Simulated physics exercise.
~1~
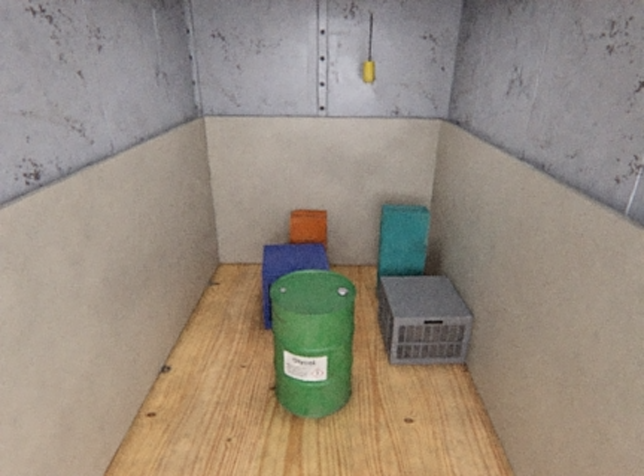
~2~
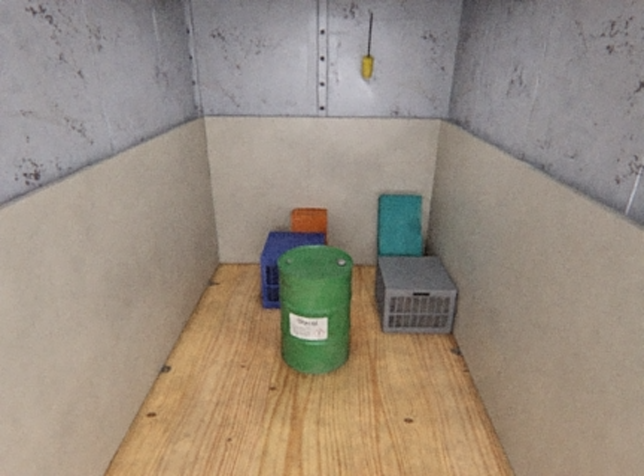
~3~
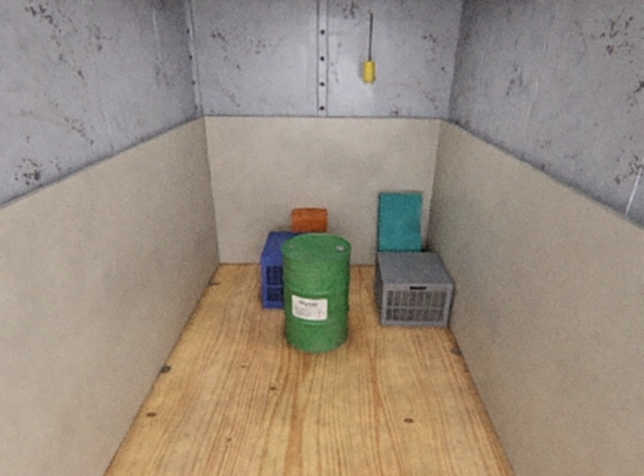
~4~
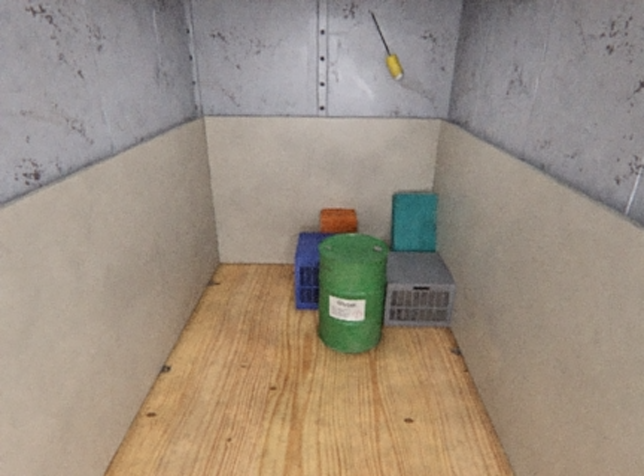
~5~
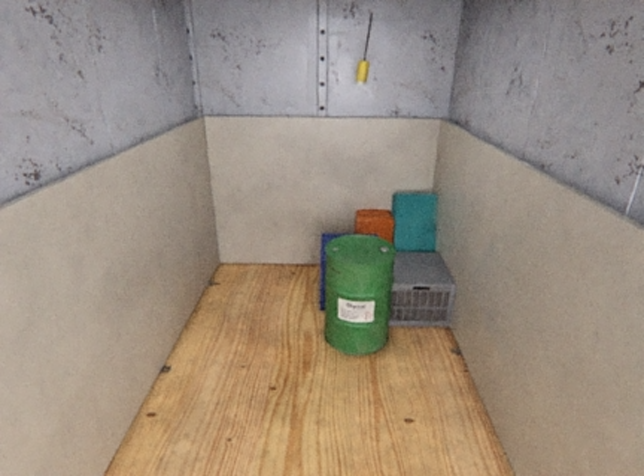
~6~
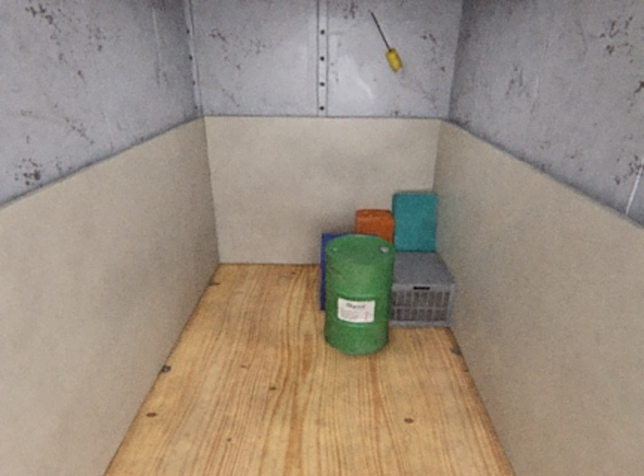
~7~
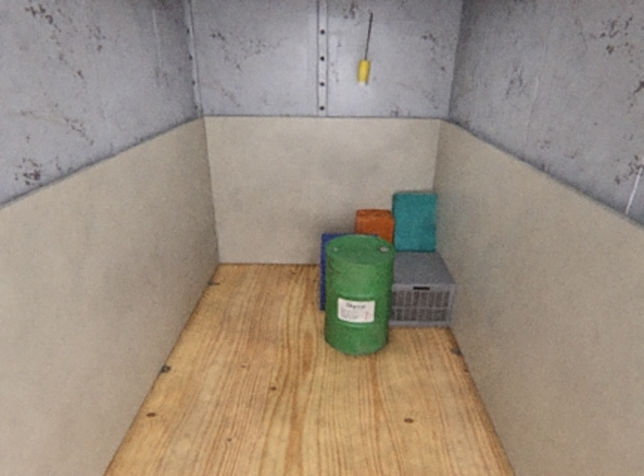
Van load bay with green drum, chests and boxes sliding forwards then right, turquoise box left leaning, drum still upright.
